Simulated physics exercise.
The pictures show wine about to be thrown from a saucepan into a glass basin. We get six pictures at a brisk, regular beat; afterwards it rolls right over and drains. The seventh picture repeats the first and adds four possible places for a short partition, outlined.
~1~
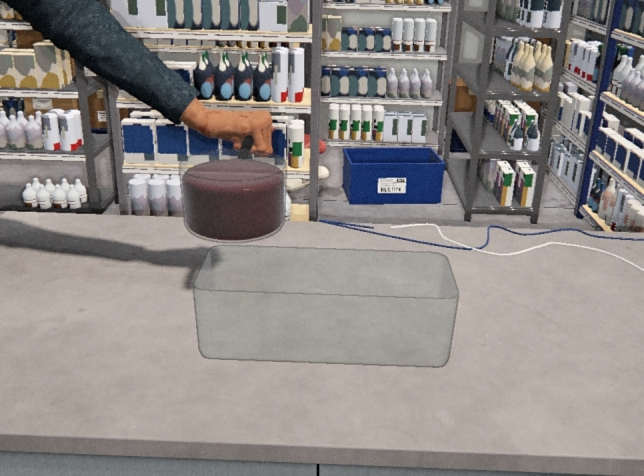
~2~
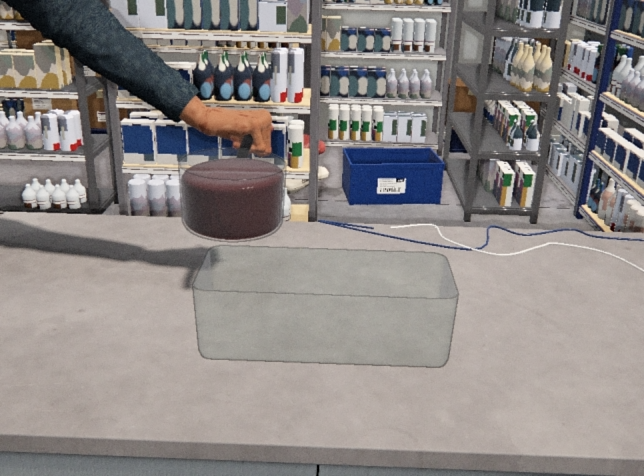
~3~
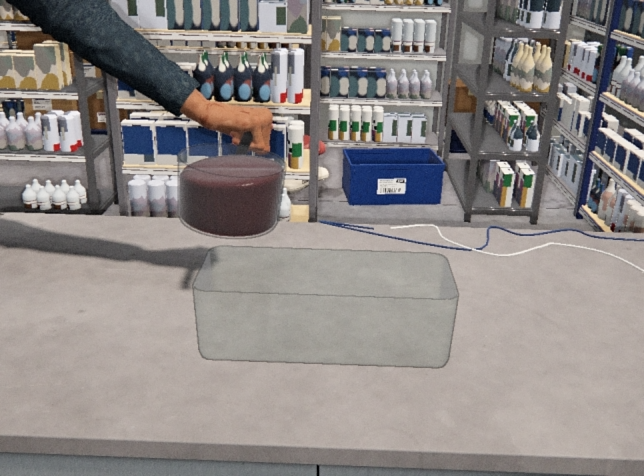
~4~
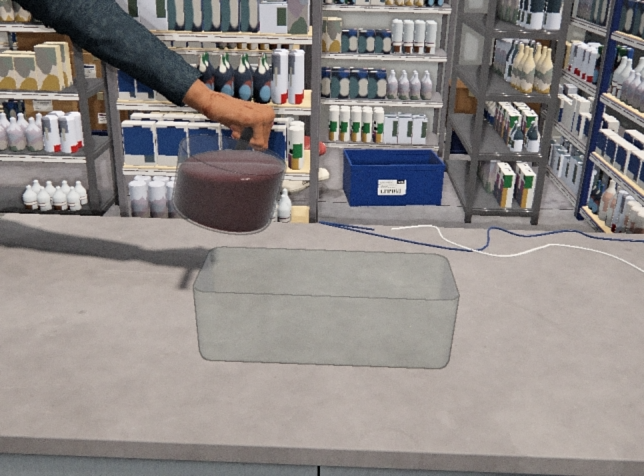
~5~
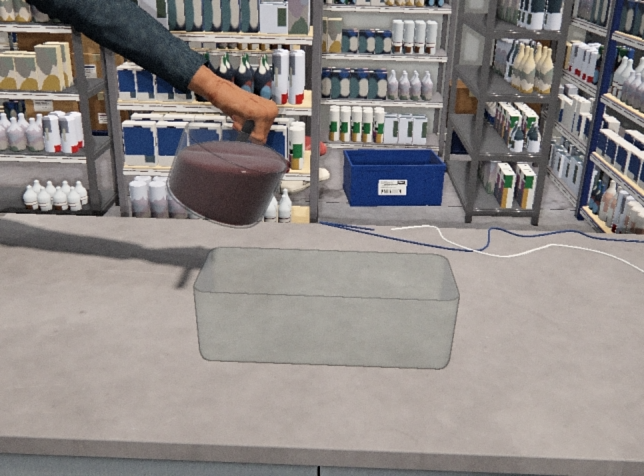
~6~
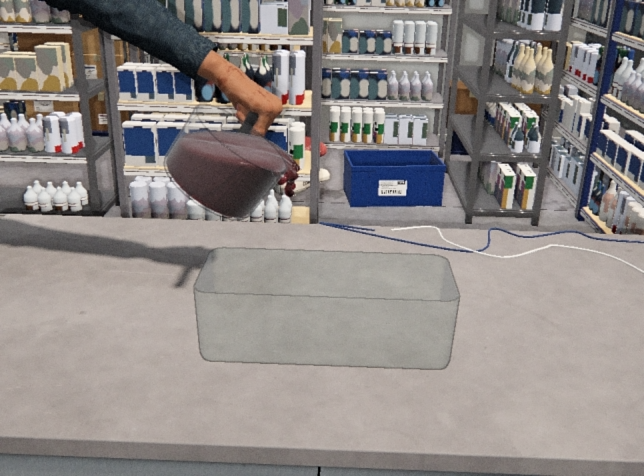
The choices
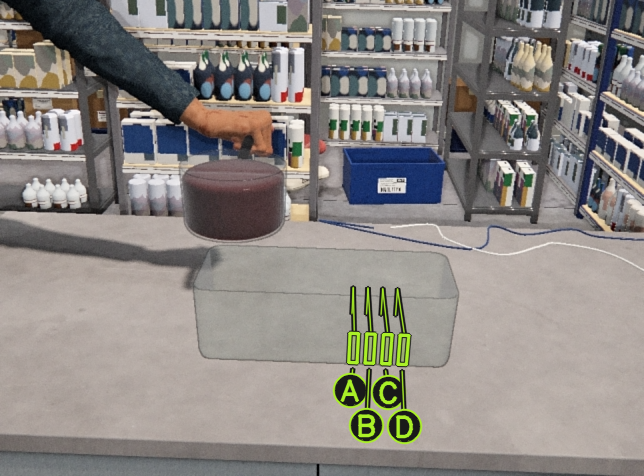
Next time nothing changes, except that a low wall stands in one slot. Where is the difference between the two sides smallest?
B works best here.
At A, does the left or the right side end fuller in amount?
The right side.
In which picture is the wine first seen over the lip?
Picture 5.
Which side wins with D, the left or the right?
More ends on the left.
On the marked copy, A at (352, 369); B at (369, 369); C at (385, 370); D at (402, 370).
Choosing A, about 22 % ends left of the wall and 76 % right of it.
Choosing B, about 49 % ends left of the wall and 47 % right of it; 4 % is lost outside.
Choosing C, about 69 % ends left of the wall and 25 % right of it; 7 % is lost outside.
Choosing D, about 77 % ends left of the wall and 10 % right of it; 13 % is lost outside.
